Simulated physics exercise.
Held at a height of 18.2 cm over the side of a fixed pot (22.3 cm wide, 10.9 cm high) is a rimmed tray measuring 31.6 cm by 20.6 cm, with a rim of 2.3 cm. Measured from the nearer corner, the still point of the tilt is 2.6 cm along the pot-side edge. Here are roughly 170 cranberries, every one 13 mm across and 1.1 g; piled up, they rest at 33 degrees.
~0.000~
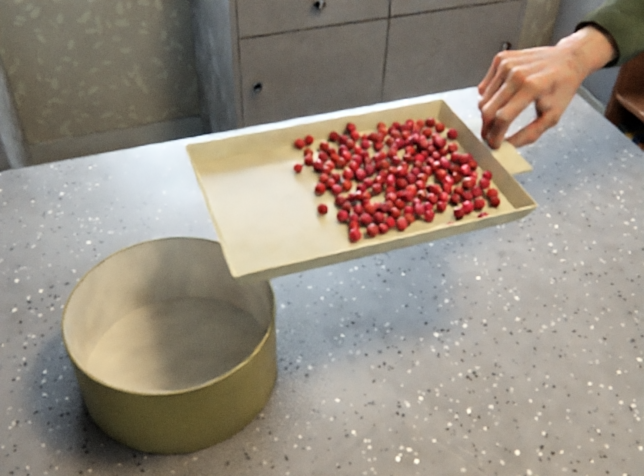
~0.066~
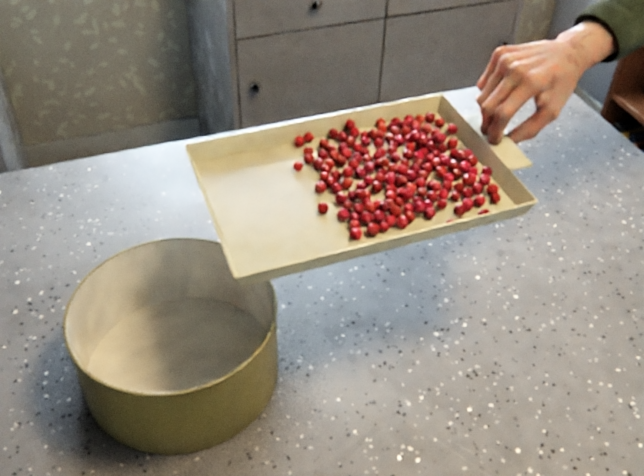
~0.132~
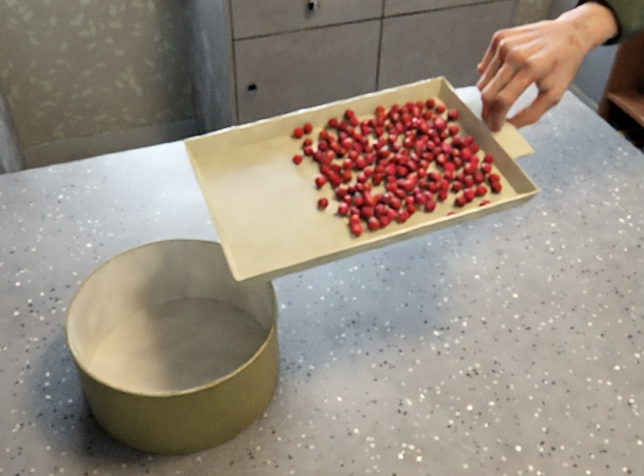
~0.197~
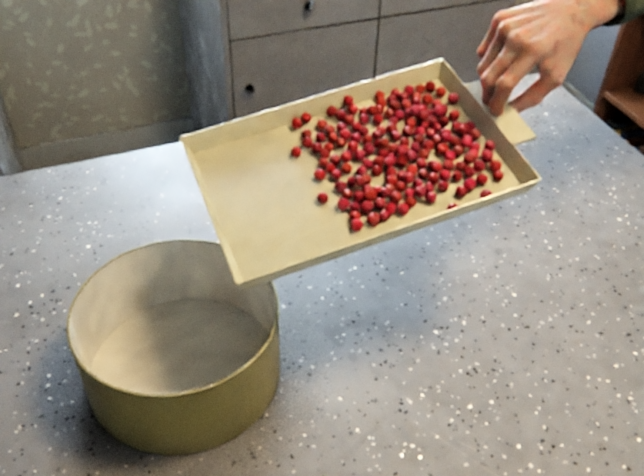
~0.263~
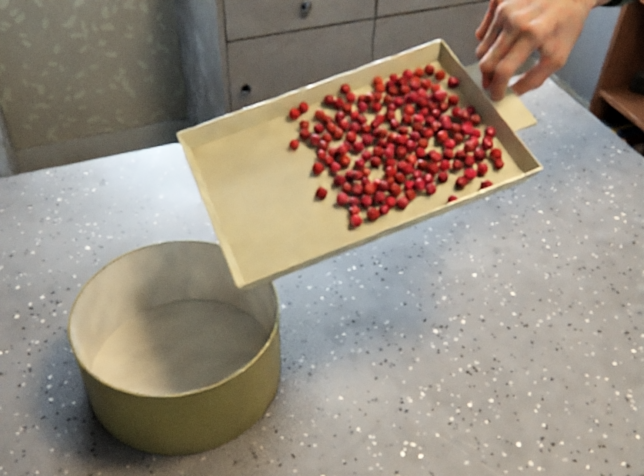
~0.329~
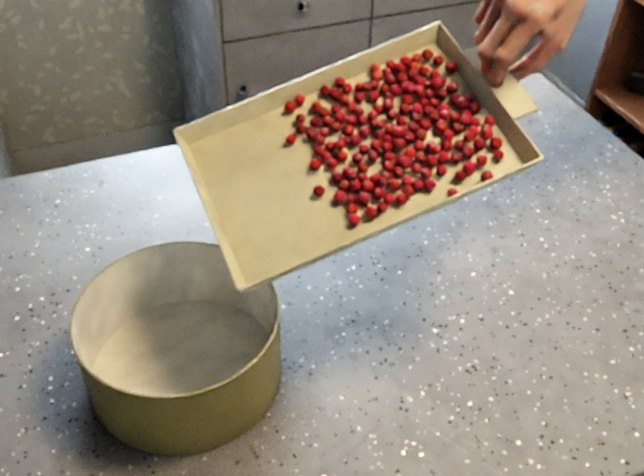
Red cranberries staying bunched on a cream rimmed tray as a hand lifts its right end, tilting it beside a round pot.
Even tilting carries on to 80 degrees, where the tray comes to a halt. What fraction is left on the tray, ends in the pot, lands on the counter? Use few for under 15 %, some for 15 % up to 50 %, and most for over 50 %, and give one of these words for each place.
Tray: Few, pot: Most, counter: Some.
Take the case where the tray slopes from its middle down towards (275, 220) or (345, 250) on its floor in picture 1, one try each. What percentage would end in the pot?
First try: Around 90 percent; second try: Around 20 percent.
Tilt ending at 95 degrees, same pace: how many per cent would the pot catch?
Pot share: About 75 per cent.
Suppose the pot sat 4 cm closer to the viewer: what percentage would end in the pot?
Then close to 95 per cent.
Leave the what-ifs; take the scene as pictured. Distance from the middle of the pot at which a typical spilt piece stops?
Close to 18 cm, give or take.
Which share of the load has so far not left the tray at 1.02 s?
Estimate: Near 70 in a hundred.
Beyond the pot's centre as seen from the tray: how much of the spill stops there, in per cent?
40 %.
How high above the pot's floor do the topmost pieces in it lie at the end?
About 3.0 centimetres.
Then, at 0.74 s, tilt 48 degrees; the tray holds 100 %, the pot 0 %.
After 1.02 s, tilt 68 degrees; the tray holds 70 %, the pot 15 %.
After 1.40 s, tilt 80 degrees; the tray holds 20 %, the pot 50 %.
In the end, at 2.4 s, tray 10 %, pot 65 %, counter 25 %.
